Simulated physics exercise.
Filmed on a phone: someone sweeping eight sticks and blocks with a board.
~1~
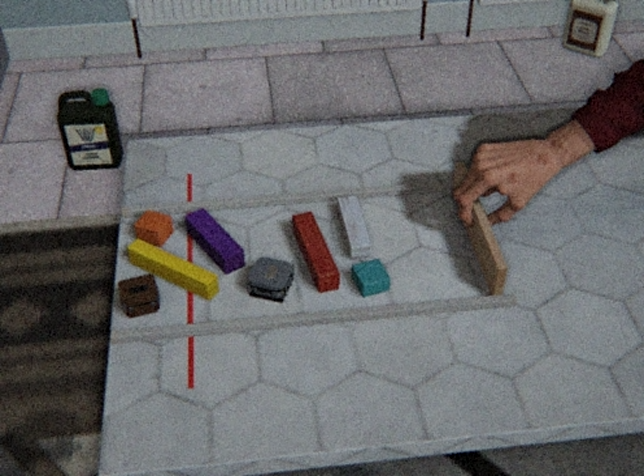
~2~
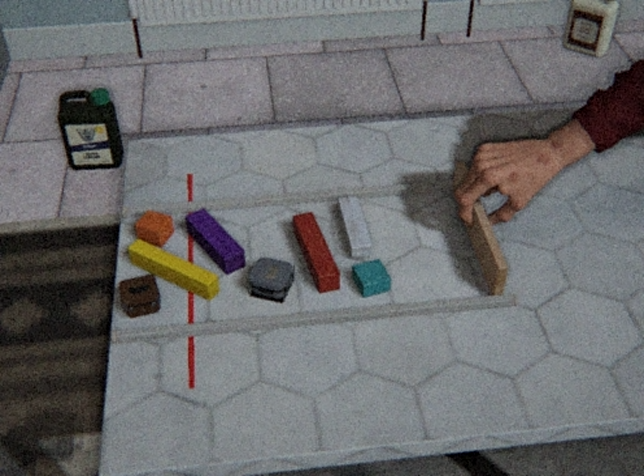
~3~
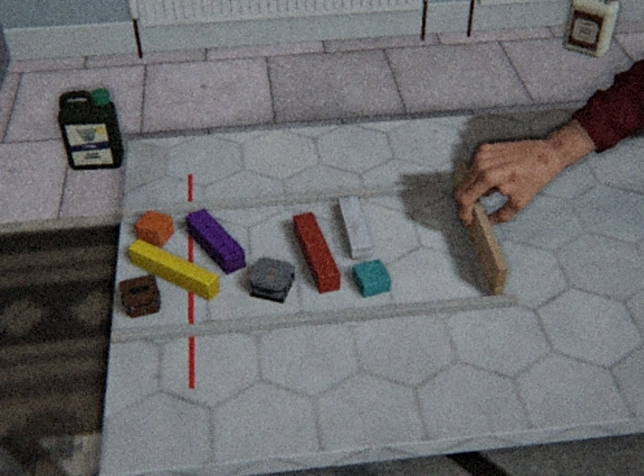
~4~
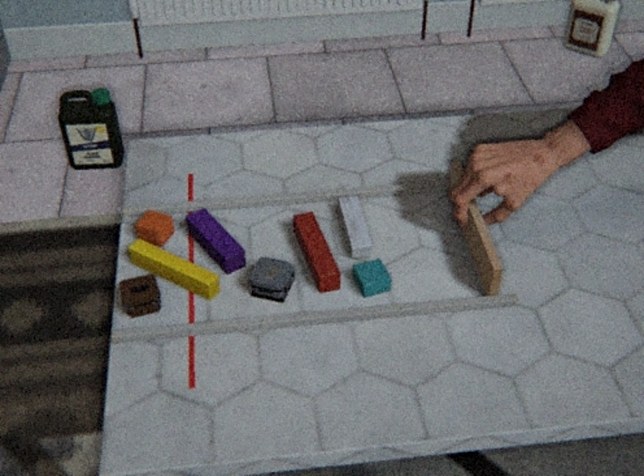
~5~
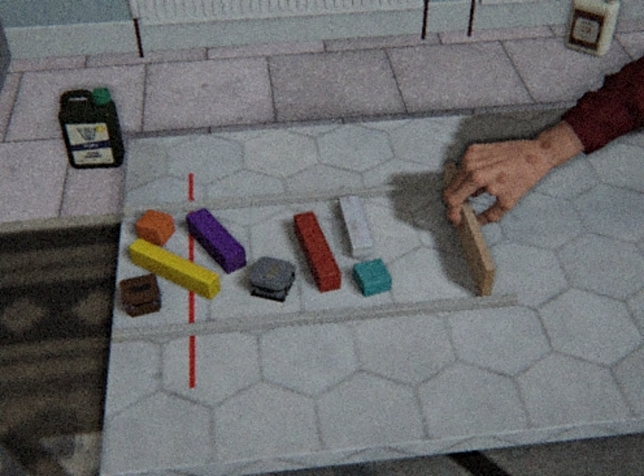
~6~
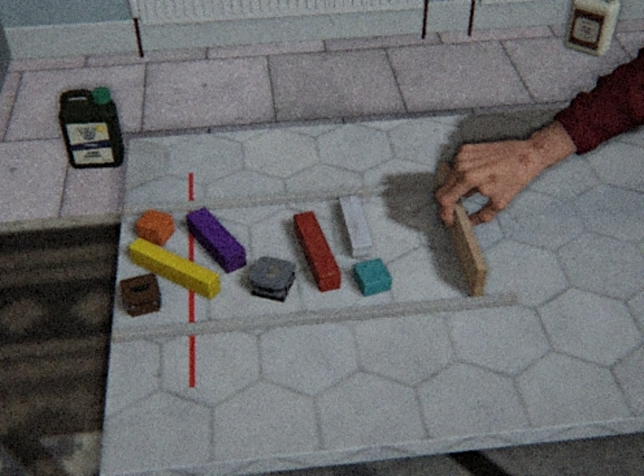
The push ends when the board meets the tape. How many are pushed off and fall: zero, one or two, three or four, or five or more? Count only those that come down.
In the end the number that fall off is three or four.
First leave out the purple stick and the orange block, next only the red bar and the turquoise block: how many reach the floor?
First 2, then 0.
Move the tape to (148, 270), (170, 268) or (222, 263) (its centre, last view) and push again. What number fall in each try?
Try by try, 6, 5 and 1.
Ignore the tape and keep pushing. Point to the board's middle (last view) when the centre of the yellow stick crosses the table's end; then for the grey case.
For the yellow stick at (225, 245), for the grey case at (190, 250).
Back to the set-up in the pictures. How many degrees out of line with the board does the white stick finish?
Roughly 0° out of line.
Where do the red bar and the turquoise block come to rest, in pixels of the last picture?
The red bar stops around (153, 264); the turquoise block around (176, 294).
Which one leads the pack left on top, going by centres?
The grey case ends nearest.
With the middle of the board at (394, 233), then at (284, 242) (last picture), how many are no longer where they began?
By then 0, and 6.
A little later, none off yet; brown case at rest near (141, 296); orange block at rest near (156, 228); yellow stick at rest near (174, 268).
Next, none off yet; brown case at rest near (140, 296); orange block at rest near (156, 228); yellow stick shifted a little near (148, 266).
When it is over, the number that fall off is three or four; down, yellow stick, orange block and brown case.
